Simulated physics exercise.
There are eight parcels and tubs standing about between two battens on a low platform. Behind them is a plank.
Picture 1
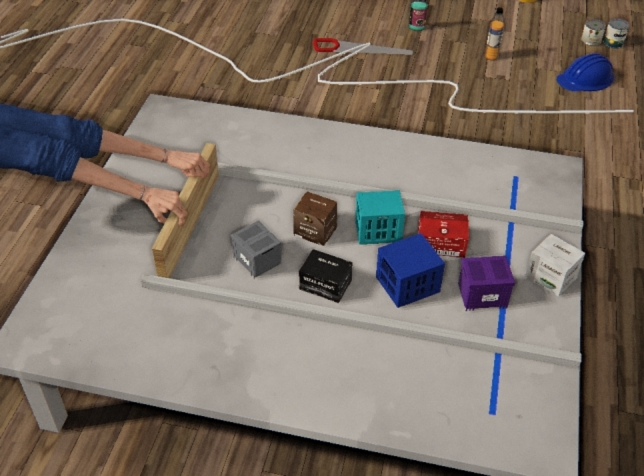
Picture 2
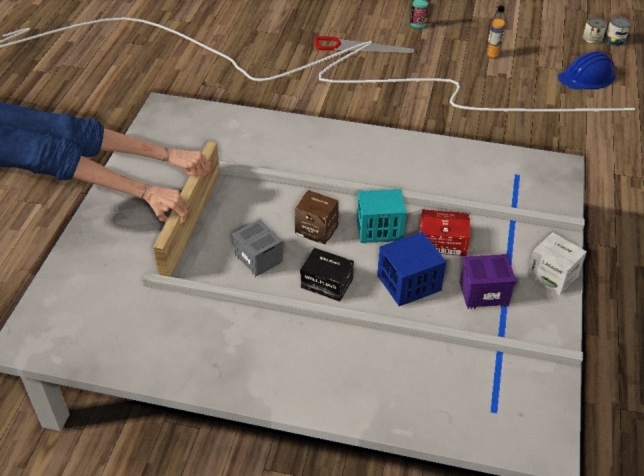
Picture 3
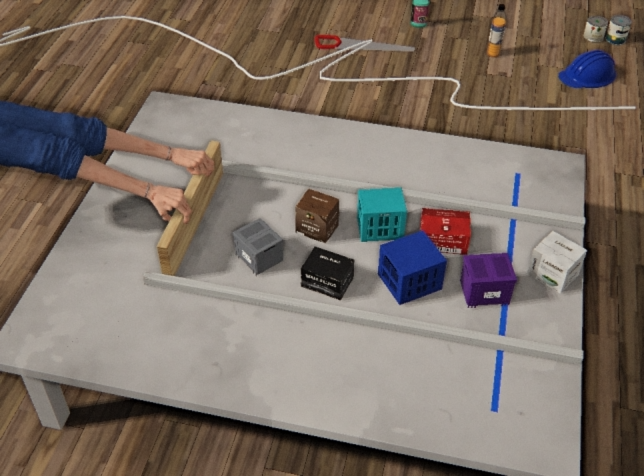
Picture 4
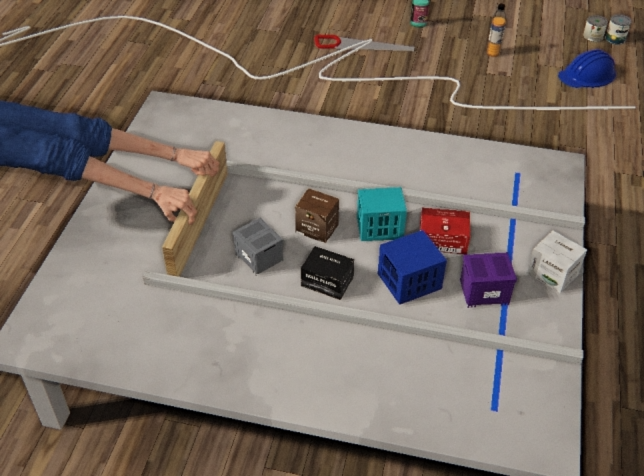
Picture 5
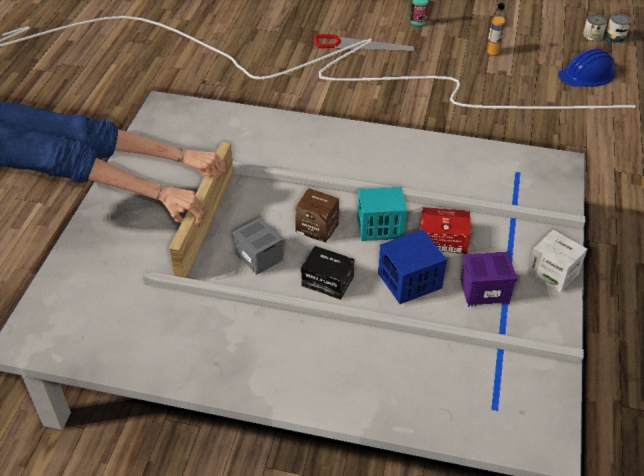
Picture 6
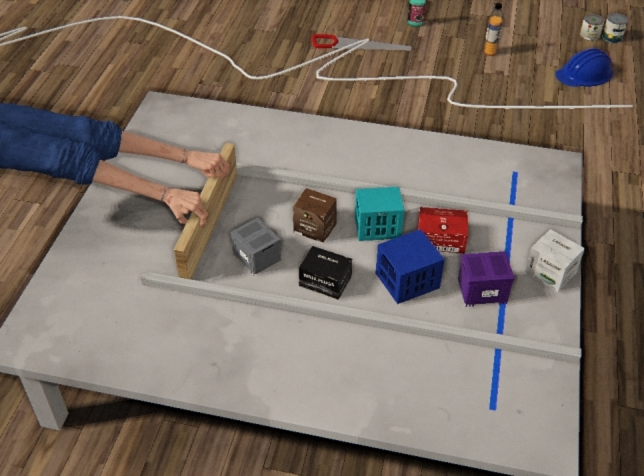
On a low platform, two hands slide a plank slightly right toward eight still boxes.
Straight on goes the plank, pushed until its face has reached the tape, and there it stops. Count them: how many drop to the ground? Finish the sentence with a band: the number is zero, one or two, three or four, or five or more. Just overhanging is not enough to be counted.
The number is three or four.
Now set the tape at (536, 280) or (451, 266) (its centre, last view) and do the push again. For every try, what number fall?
Well, you'd get 5 the first time and 1 the second time.
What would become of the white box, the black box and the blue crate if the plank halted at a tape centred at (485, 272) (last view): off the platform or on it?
The white box leaves the top, the black box keeps its place and the blue crate keeps its place.
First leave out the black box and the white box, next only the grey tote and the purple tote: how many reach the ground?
Fallen: 2 in the first try, 2 in the other.
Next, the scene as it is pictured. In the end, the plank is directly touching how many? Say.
The count comes out at 3.
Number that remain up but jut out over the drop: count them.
The total comes out at 2.
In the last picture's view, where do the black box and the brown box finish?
Black box at (520, 317), brown box at (528, 248).
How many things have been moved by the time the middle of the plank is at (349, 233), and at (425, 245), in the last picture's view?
That gives 6 for the first and 8 for the second.
Soon after, none off yet; white box at rest near (554, 261); purple tote at rest near (485, 279); red box at rest near (442, 230).
After that, none off yet; white box moving near (558, 262); purple tote displaced about its own width near (515, 282); red box displaced about its own width near (511, 244).
In the end, the number that fall off is three or four; gone, red box, purple tote and white box.
